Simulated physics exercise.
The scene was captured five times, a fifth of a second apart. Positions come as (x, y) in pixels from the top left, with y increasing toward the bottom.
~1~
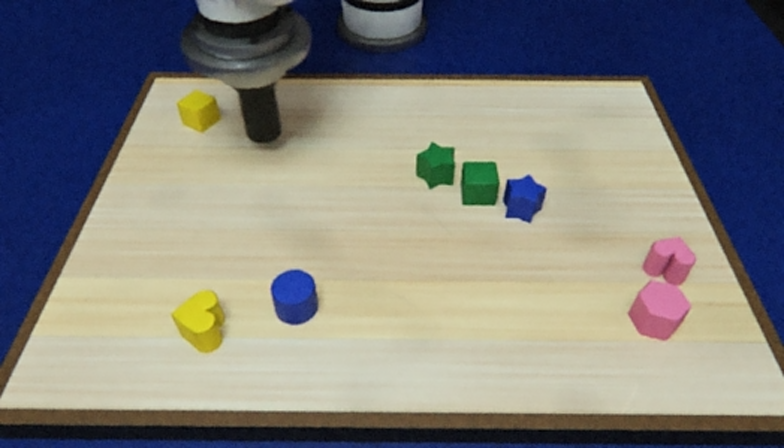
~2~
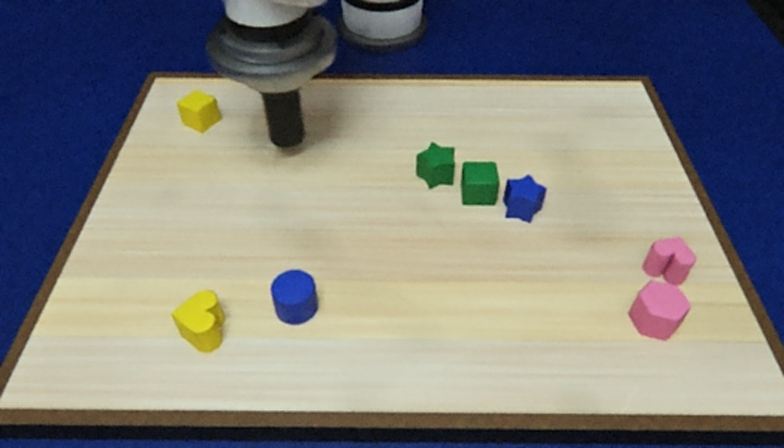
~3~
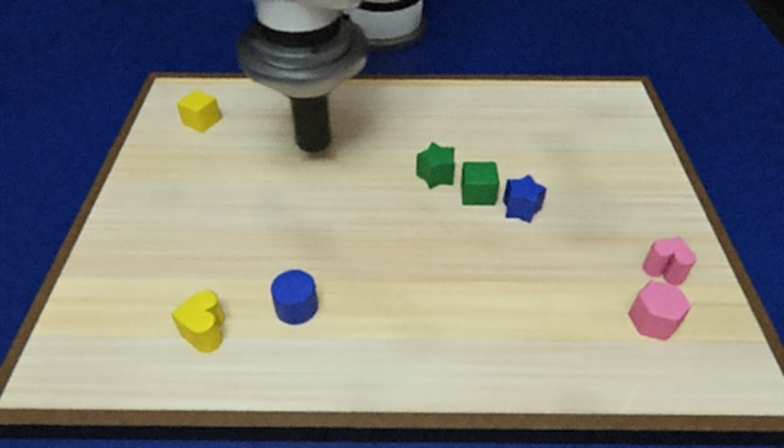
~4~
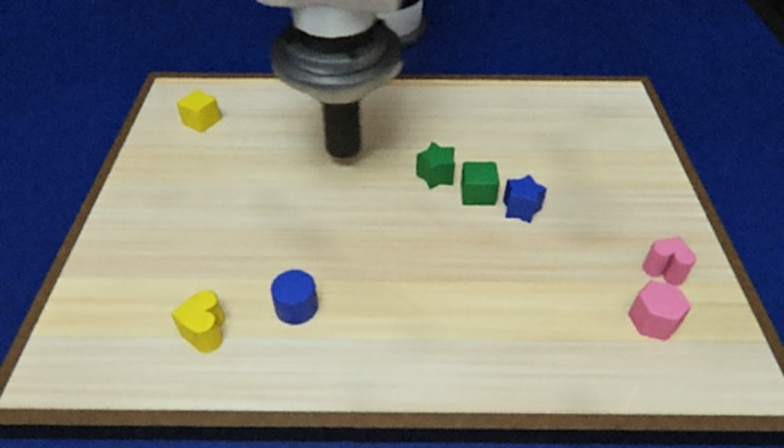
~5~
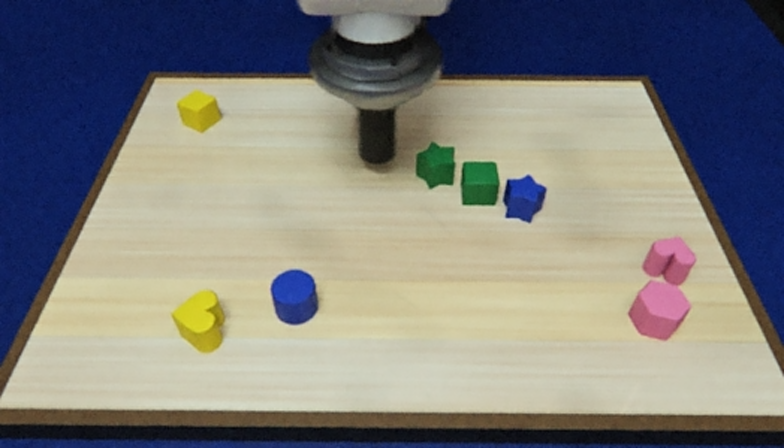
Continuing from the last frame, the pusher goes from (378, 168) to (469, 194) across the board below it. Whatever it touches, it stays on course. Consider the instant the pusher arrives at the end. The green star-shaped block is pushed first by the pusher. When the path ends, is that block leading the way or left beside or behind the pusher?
It slips away.
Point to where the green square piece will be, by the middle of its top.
Most likely (512, 170).
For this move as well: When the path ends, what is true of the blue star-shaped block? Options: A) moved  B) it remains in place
(A)
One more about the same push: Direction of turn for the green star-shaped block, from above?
Verdict: Counterclockwise.
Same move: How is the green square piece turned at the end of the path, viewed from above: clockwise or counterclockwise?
It makes a clockwise turn.
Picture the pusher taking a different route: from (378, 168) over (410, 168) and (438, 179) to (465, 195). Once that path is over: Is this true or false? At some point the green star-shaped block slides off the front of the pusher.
False - the claim does not hold.
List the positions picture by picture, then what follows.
Pusher tip at (264, 133); block tops, green star-shaped block at (438, 154); green square piece at (481, 172); blue star-shaped block at (526, 187), in the first frame.
Pusher at (288, 137); blocks unchanged, in the second frame.
Pusher at (314, 142); blocks unchanged, in the third frame.
Pusher at (344, 147); blocks unchanged, in the fourth frame.
Pusher at (377, 153); green star-shaped block at (438, 154); green square piece at (481, 172); blue star-shaped block at (526, 187), in the fifth frame.
What follows on the original path. Halfway along, pusher at (423, 166); green star-shaped block at (460, 154), turned 35° anticlockwise; green square piece at (489, 170), turned 35° clockwise.
At the end, pusher at (471, 179); green star-shaped block at (484, 152), turned 105° anticlockwise; green square piece at (512, 170), turned 55° clockwise; blue star-shaped block at (539, 192).
